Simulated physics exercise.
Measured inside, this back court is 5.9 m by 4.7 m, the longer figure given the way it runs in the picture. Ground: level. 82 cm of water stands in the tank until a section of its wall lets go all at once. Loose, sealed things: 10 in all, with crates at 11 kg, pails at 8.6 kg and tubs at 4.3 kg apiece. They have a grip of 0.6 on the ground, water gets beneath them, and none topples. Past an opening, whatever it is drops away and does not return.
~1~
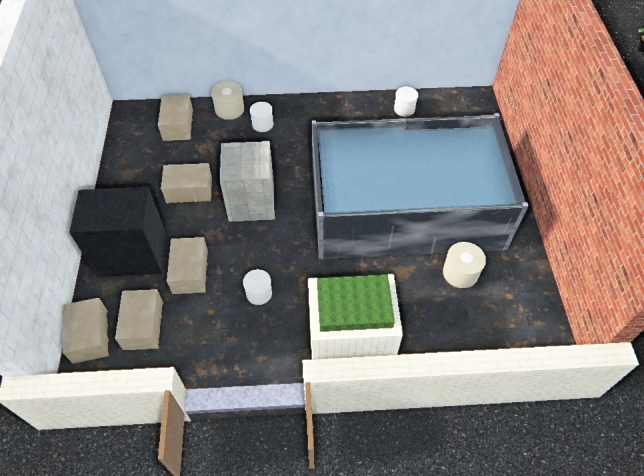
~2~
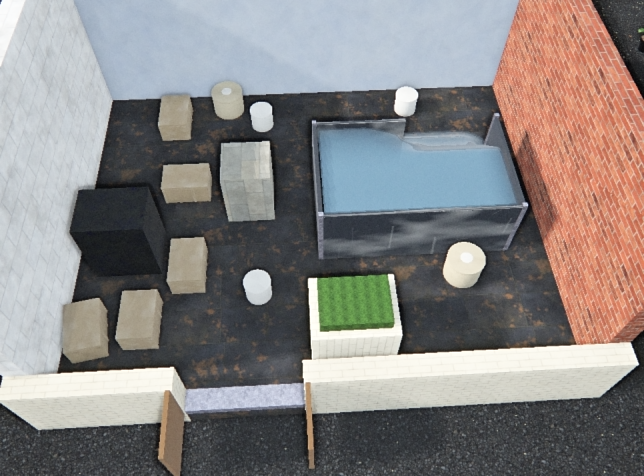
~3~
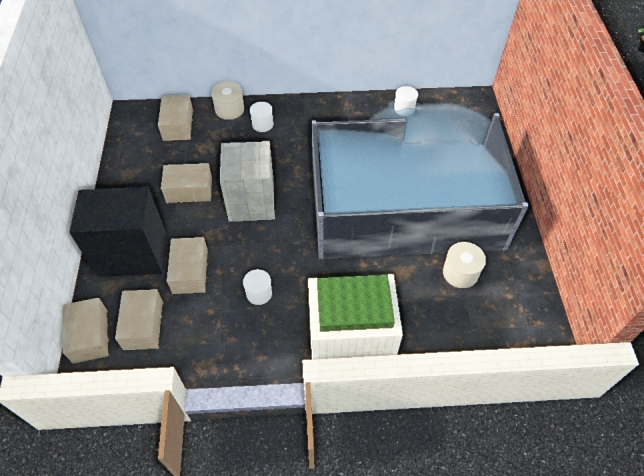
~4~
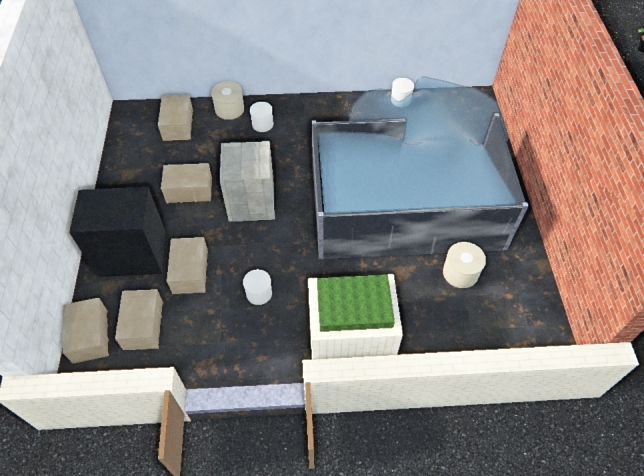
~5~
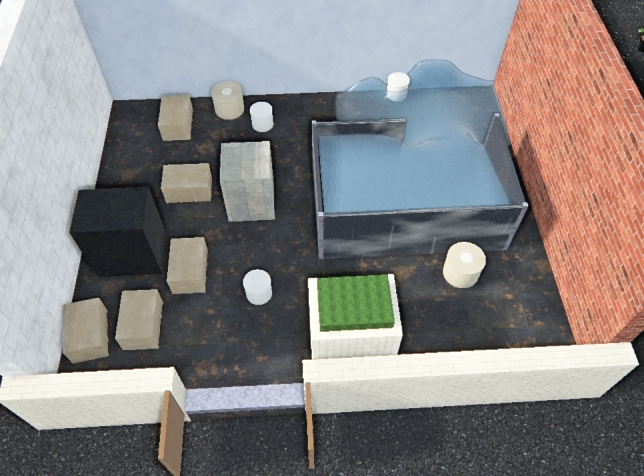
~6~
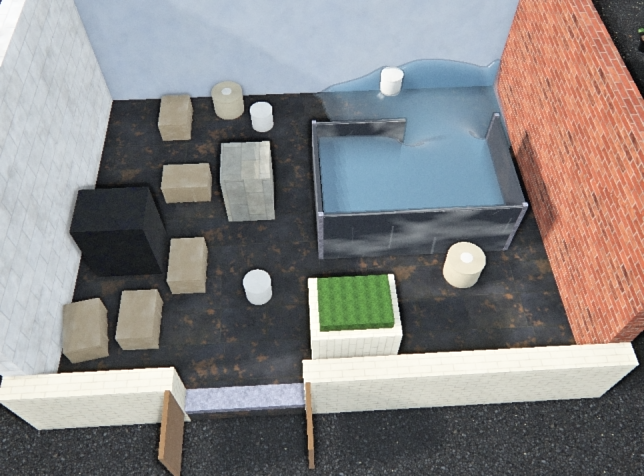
In a walled back court, the far side of a raised water tank opened and water spilled out behind it, spreading along the back wall and nudging a white pail slightly left while everything else stayed put.
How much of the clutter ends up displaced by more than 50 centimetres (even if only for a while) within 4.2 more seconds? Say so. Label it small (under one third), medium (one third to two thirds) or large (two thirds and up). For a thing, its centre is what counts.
Medium.
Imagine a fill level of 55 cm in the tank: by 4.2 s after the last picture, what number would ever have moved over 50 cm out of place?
It would come to 5 of them.
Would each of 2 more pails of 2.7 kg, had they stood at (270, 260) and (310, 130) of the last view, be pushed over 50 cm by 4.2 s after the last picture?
In that order: Less, over.
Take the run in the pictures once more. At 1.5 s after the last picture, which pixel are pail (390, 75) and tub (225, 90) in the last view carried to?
Approx. (288, 157); approx. (174, 101).
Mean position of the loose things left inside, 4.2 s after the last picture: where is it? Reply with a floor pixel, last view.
Roughly at (208, 248).
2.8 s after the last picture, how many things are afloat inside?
Answer: 3.
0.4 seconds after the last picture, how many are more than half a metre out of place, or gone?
I count 1 of them.
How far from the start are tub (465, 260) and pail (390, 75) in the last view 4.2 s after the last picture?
In turn: 5 cm, 250 cm.
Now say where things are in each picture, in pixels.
A pail at (407, 94), on the bottom; a crate at (186, 259) rests on the ground; water covers 3.3 m2; 0 of 10 have shifted, in the first picture.
A pail at (407, 94), on the bottom; a crate at (186, 259), on the bottom; water covers 4.0 m2; 0 of 10 have shifted, in the second picture.
A pail at (407, 94) rests on the ground; a crate at (186, 259), on the bottom; 5.1 m2 under water; 0 of 10 have shifted, in the third picture.
A pail at (403, 85), on the bottom, 20 cm from its start; a crate at (186, 259), on the bottom; water covers 6.2 m2; 1 of 10 have shifted, in the fourth picture.
A pail at (399, 79) floats, 30 cm from its start; a crate at (186, 259), on the bottom; water covers 6.6 m2; 1 of 10 have shifted, in the fifth picture.
A pail at (392, 74) floats, 35 cm from its start; a crate at (186, 259), on the bottom; 6.7 m2 under water; 1 of 10 have shifted, in the sixth picture.
Then, 0.4 s after the last picture 1 of 10 are over 50 cm from their spots; 0 afloat.
Then, 1.5 s after the last picture 3 of 10 are over 50 cm from their spots; 1 afloat.
Then, 2.8 s after the last picture 5 of 10 are over 50 cm from their spots; 3 afloat.
Then, 4.2 s after the last picture 5 of 10 are over 50 cm from their spots, and 6 have been at some point; 5 afloat.
